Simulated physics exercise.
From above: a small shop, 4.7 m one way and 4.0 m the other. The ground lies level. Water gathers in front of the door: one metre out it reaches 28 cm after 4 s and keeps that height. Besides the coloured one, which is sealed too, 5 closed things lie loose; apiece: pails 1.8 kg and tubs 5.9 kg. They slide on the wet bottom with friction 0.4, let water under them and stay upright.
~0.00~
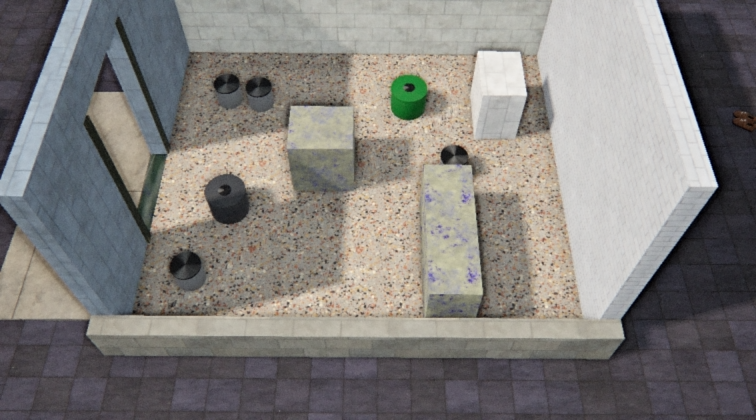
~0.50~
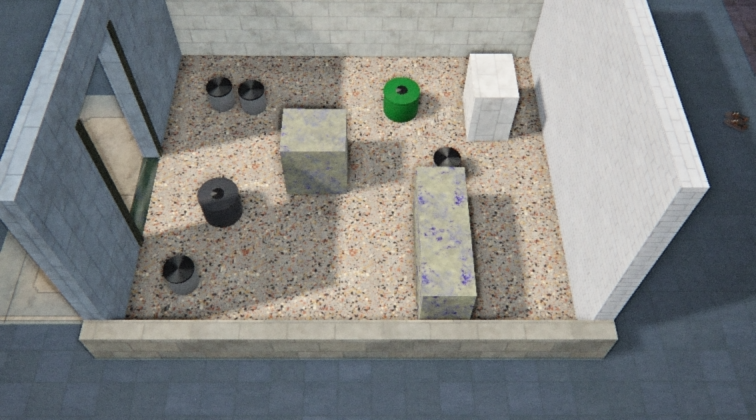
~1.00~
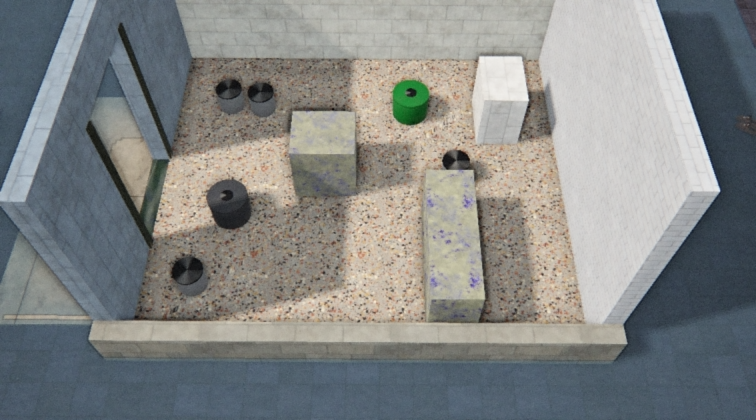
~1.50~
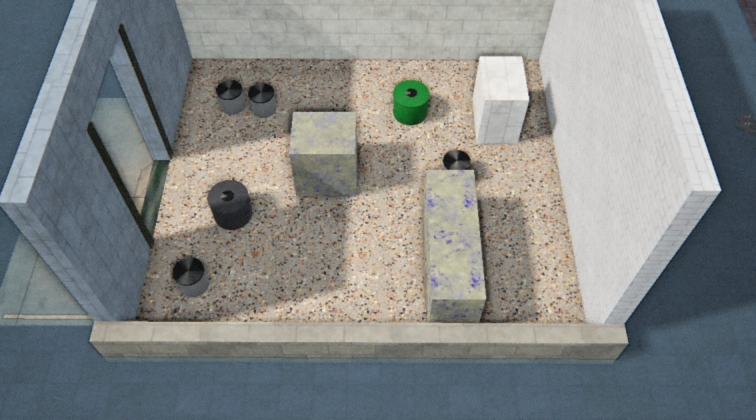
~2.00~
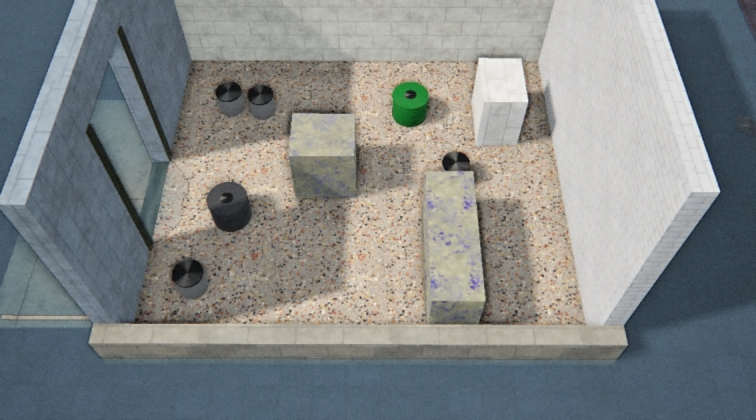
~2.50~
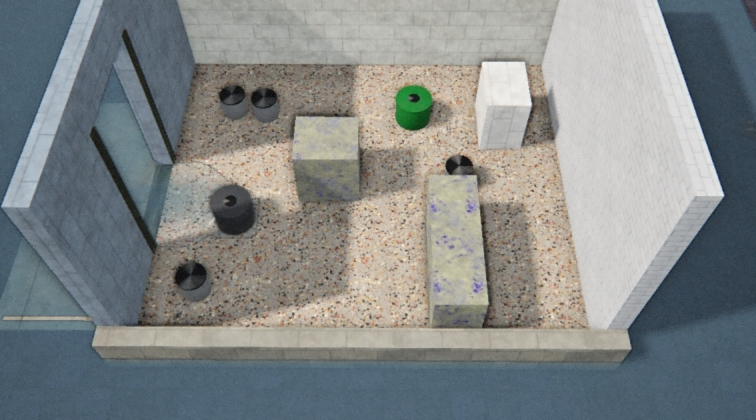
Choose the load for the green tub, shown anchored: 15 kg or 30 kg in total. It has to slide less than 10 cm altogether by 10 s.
I expect that only the higher weight holds it.
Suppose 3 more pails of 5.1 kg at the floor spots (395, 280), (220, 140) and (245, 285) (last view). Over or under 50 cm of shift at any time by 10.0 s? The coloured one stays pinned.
In that order: Past it, less, more.
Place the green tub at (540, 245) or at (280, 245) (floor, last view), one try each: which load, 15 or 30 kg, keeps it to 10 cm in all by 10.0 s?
In that order: It takes the larger; neither holds.
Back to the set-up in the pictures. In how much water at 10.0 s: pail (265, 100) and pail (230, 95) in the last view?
About 6 and 3 cm.
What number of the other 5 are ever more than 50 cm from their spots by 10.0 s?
That makes 4.
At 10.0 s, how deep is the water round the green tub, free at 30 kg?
Roughly 12 cm.
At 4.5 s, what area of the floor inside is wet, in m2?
Some 8.5 m2.
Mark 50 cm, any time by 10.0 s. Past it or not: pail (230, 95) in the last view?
Answer: Short of it.
After 3.5 s the green tub would be 0 cm from its start with 15 kg and 0 cm from its start with 30 kg; 0 cm of water round it then.
After 4.5 s the green tub would be 0 cm from its start with 15 kg and 0 cm from its start with 30 kg; 0 cm of water round it then.
After 7.0 s the green tub would be 0 cm from its start with 15 kg and 0 cm from its start with 30 kg; 4 cm of water round it then.
After 10.0 s the green tub would be 45 cm from its start with 15 kg and 0 cm from its start with 30 kg; 12 cm of water round it then.
